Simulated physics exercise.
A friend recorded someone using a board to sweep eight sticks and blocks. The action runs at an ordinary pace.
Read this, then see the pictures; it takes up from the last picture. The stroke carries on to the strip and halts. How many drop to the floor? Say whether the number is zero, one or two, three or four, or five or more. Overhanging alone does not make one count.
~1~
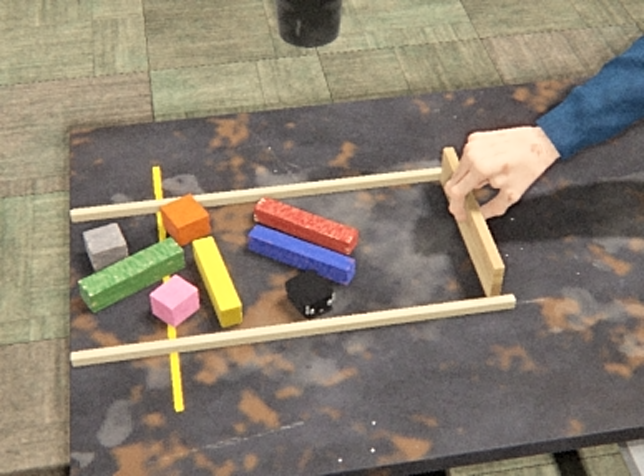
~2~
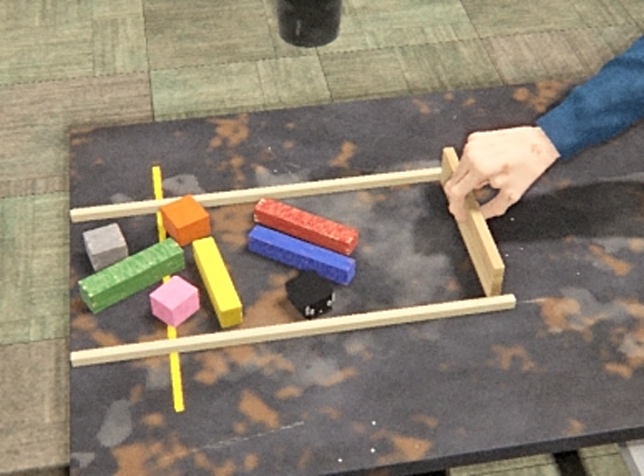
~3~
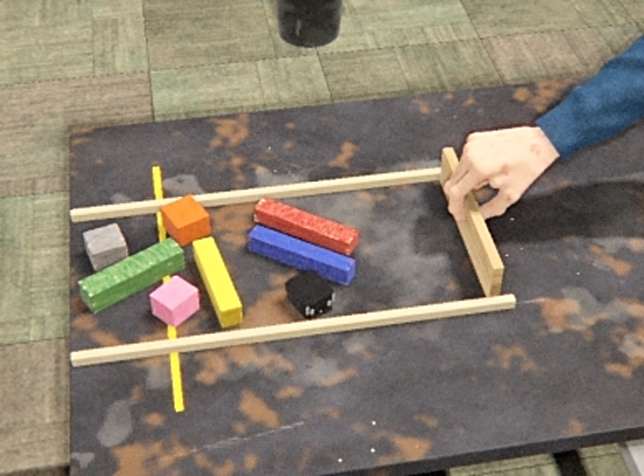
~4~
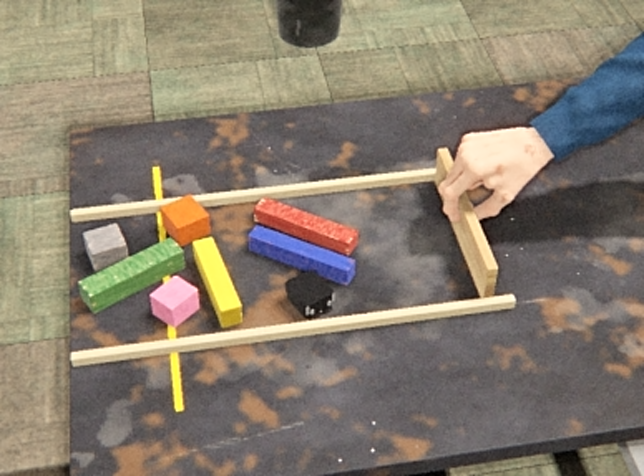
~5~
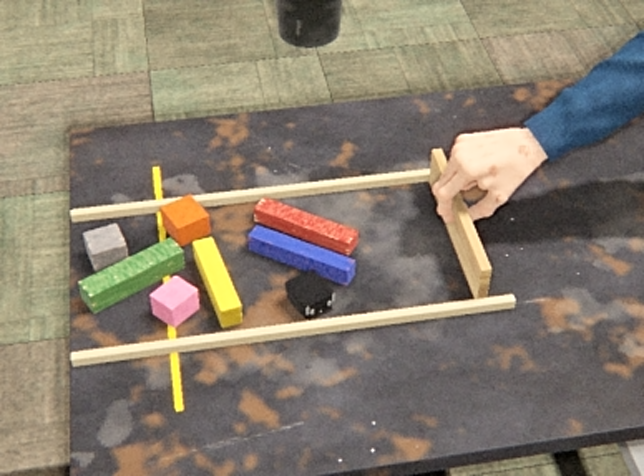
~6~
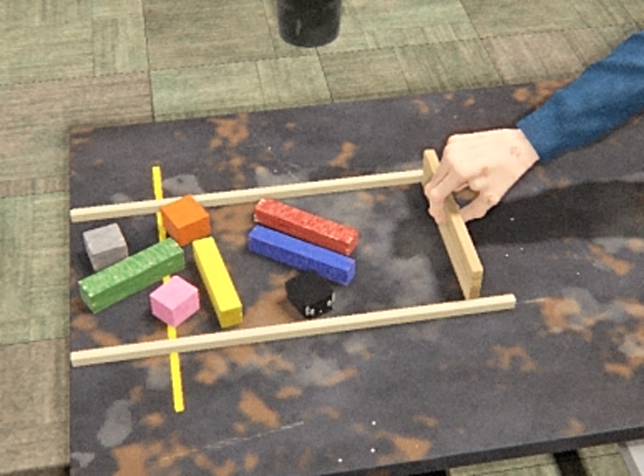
The push clears one or two off the end, I'd bet.
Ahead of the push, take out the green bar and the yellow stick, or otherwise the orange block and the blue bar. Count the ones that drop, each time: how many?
First 0, then 0.
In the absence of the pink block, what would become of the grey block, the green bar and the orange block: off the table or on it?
Note: Grey block is on by the end; green bar is off by the end; orange block is on by the end.
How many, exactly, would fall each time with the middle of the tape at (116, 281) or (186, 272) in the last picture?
Well, you'd get 4 the first time and 0 the second time.
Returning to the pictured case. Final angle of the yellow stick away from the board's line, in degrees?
The angle is about 0 degrees.
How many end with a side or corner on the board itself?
I count 2 of them.
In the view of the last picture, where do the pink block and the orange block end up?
They finish at roughly (88, 310) and (123, 221) respectively.
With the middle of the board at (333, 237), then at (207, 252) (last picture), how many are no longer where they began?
The count is 2 at the first point and 7 at the second.
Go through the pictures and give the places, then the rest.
In the first frame, grey block (106, 247); green bar (133, 274); pink block (175, 302); board (470, 221); tape (166, 275).
In the second frame, green bar (133, 275); board (470, 221).
In the third frame, pink block (175, 302); yellow stick (217, 281).
In the fourth frame, grey block (106, 248); orange block (185, 220).
In the fifth frame, green bar (133, 275); blue bar (301, 255).
In the sixth frame, grey block (106, 248); green bar (133, 275); pink block (175, 302); board (450, 223); tape (166, 275).
Early on, none off yet; grey block at rest near (106, 248); green bar at rest near (133, 275); pink block at rest near (175, 302).
Finally, the number that fall off is one or two; lost, green bar.
